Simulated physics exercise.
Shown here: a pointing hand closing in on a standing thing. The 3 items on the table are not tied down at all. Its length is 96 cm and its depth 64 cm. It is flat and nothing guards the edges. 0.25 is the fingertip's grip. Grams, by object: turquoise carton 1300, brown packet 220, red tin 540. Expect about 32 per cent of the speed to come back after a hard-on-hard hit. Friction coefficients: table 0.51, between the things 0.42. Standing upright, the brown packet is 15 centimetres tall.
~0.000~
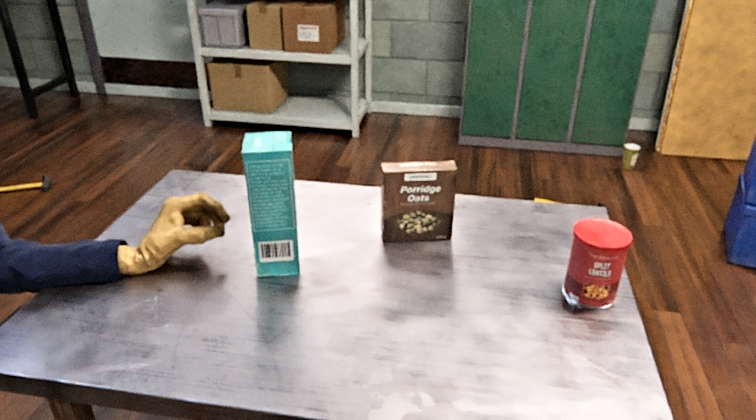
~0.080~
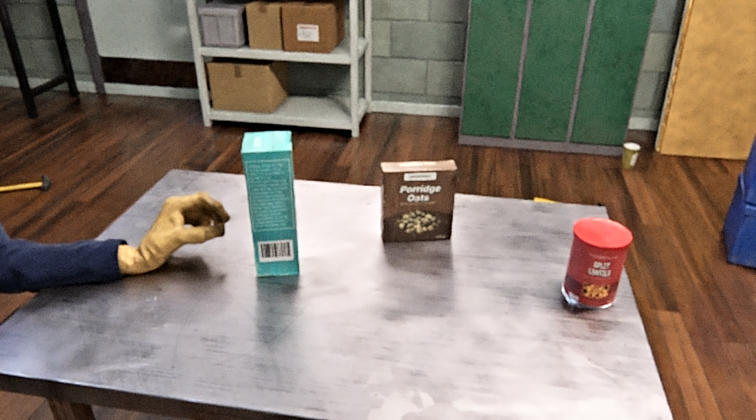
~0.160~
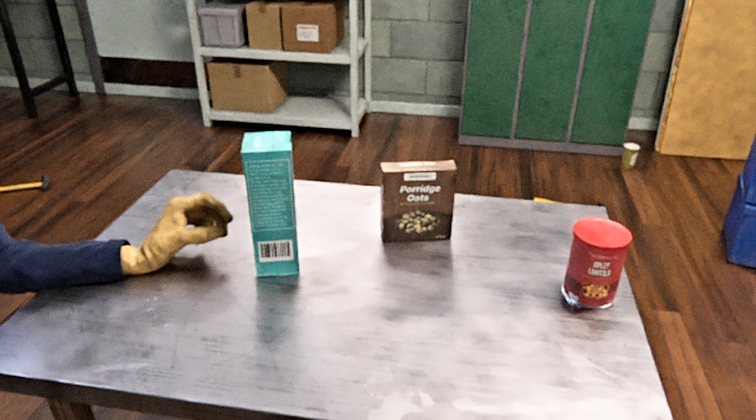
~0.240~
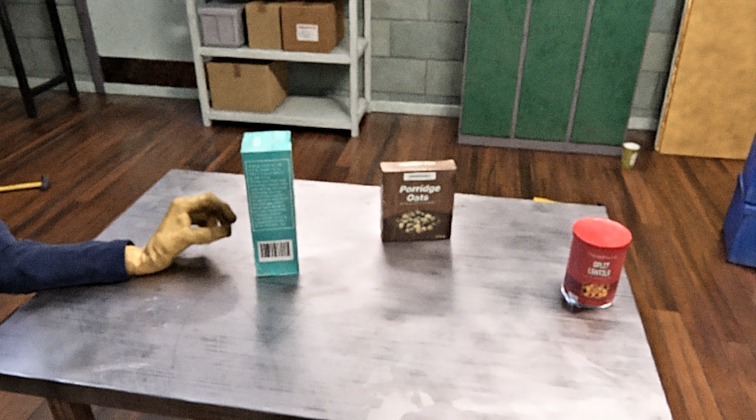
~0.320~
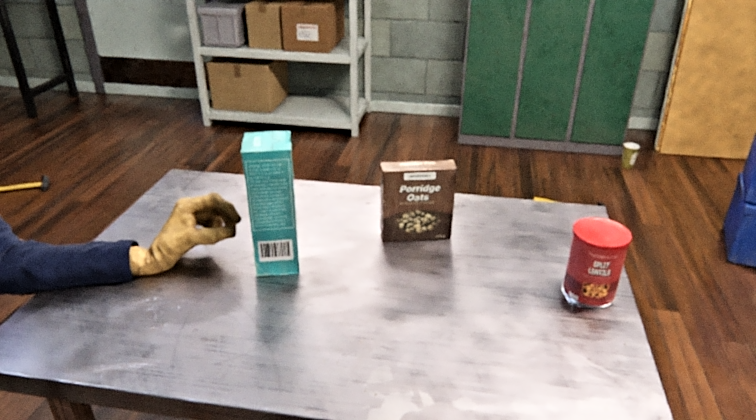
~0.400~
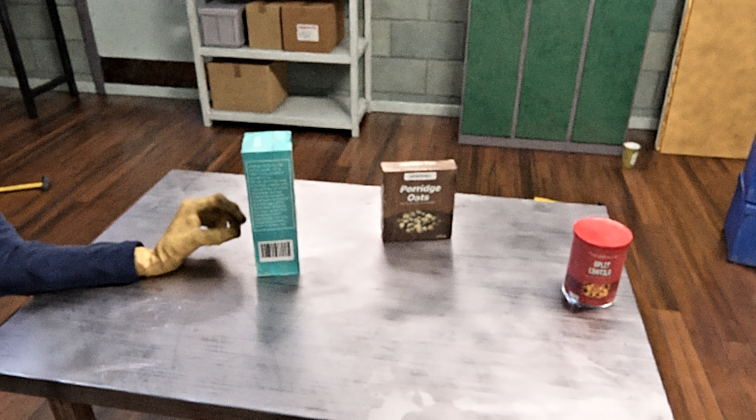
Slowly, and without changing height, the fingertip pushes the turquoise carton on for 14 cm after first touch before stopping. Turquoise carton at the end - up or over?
Stays up.
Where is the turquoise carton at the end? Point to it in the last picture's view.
At about (349, 205).
After 0.80 s, finger moved 7 cm; turquoise carton moved 2 cm near (283, 205).
After 1.20 s, finger moved 11 cm; turquoise carton moved 6 cm near (307, 204).
After 1.50 s, finger moved 14 cm; turquoise carton moved 8 cm near (324, 206).
After 1.90 s, finger moved 18 cm; turquoise carton moved 12 cm near (347, 205).
In the end (2.5 s), not toppled but over 5 cm from the start, turquoise carton; the other 2 under 5 cm from the start. At the end, from the last picture's camera, turquoise carton near (349, 205).
